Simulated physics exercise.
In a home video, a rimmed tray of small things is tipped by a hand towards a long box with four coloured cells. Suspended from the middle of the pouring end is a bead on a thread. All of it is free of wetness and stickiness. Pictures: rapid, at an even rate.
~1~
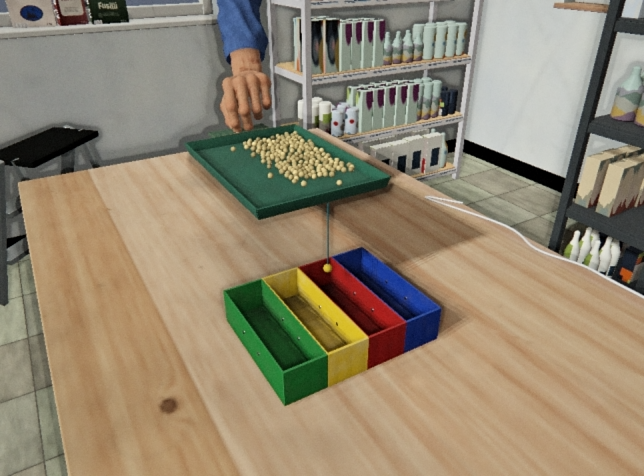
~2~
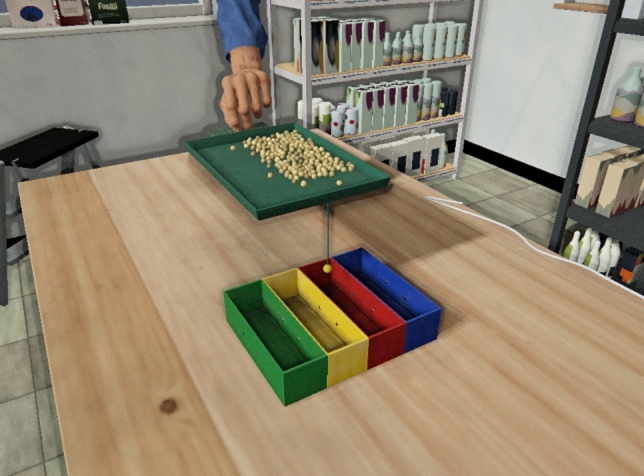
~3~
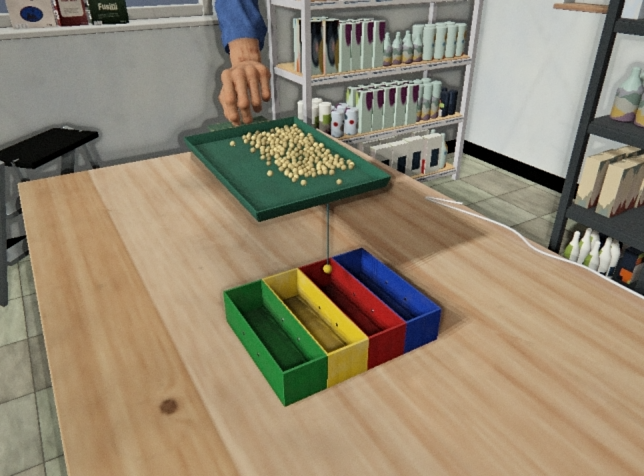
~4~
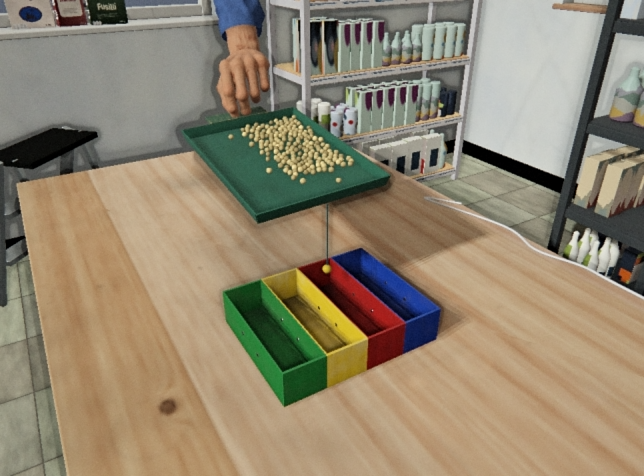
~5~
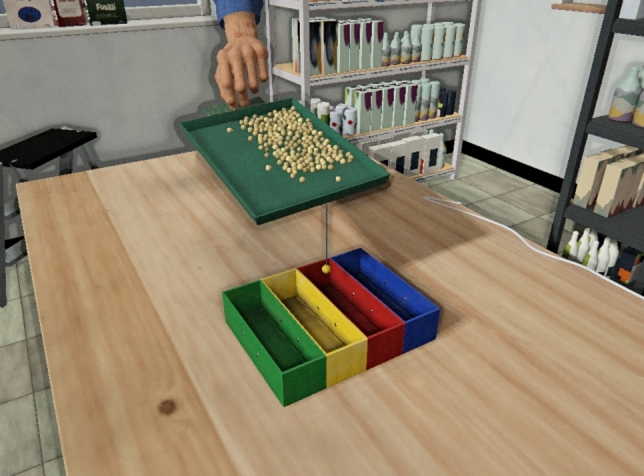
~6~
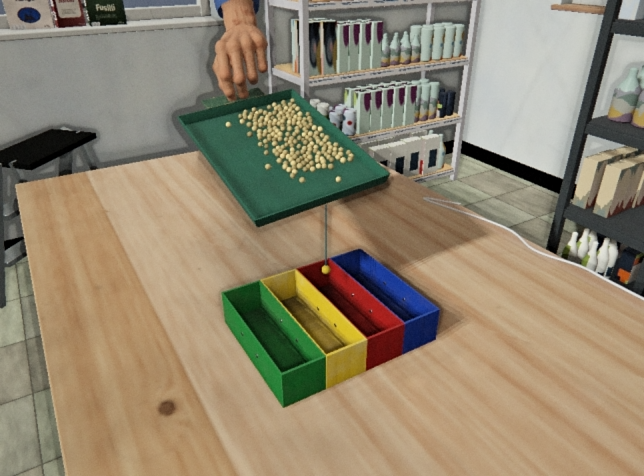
The clip shows a hand behind a green rimmed tray of soya beans, above a box with green, yellow, red and blue cells; the tray's far side rises slowly and steadily, tilting it slightly, lowest at the near left corner.
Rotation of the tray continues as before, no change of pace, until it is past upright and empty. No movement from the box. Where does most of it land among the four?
Most of it lands in the green cell.
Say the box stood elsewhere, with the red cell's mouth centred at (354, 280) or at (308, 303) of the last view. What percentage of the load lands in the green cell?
About 70 per cent, then about 0 per cent.
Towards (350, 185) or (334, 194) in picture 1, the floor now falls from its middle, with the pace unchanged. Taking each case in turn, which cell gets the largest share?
The cell in blue, then that blue cell.
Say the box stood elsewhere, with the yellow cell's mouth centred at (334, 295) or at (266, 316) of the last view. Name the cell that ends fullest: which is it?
The answer is that green cell for the first try and that yellow cell for the second.
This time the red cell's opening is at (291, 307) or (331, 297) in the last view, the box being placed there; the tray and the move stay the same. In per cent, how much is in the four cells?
Estimates in order: 100 percent, 100 percent.
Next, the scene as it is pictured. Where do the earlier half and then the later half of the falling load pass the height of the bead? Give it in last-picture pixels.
First part (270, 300), rest (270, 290).
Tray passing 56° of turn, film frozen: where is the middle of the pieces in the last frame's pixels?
The load is centred about (285, 210).
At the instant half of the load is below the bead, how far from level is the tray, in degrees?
The angle is roughly 90° at that point.
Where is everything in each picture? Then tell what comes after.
The first frame shows corners of the pouring end near (258, 208) and (387, 176), level; middle of the load near (297, 154), soya beans; bead on its thread near (328, 268); green cell near (306, 377); yellow cell near (348, 359); red cell near (386, 342); blue cell near (422, 327).
The second frame shows corners of the pouring end near (258, 209) and (387, 176), level; middle of the load near (297, 154).
The third frame shows corners of the pouring end near (258, 210) and (387, 176), tipped barely, lowest at the left corner; middle of the load near (297, 150).
The fourth frame shows corners of the pouring end near (258, 212) and (386, 174), tipped a little, lowest at the left corner; middle of the load near (296, 144).
The fifth frame shows corners of the pouring end near (257, 214) and (386, 173), tipped a little, lowest at the left corner; middle of the load near (295, 139).
The sixth frame shows corners of the pouring end near (257, 217) and (386, 173), tipped a little, lowest at the left corner; middle of the load near (295, 134); green cell near (304, 378); yellow cell near (346, 360); red cell near (385, 344); blue cell near (421, 328).
Shortly afterwards, tray tipped steeply; the bulk on the tray; a little in the green cell; only a few in the yellow cell; only a few in the red cell; a little falling or outside the box.
Next, tray tipped right over; near a quarter on the tray; near half in the green cell; near a quarter in the yellow cell; only a few in the red cell; near a quarter falling or outside the box.
Some moments later, tray tipped past a quarter turn; near two thirds in the green cell; near a quarter in the yellow cell; only a few in the red cell; only a few falling or outside the box.
In the end, tray tipped past a quarter turn; near two thirds in the green cell; near a quarter in the yellow cell; only a few in the red cell; none at all in the blue cell; only a few outside the box.
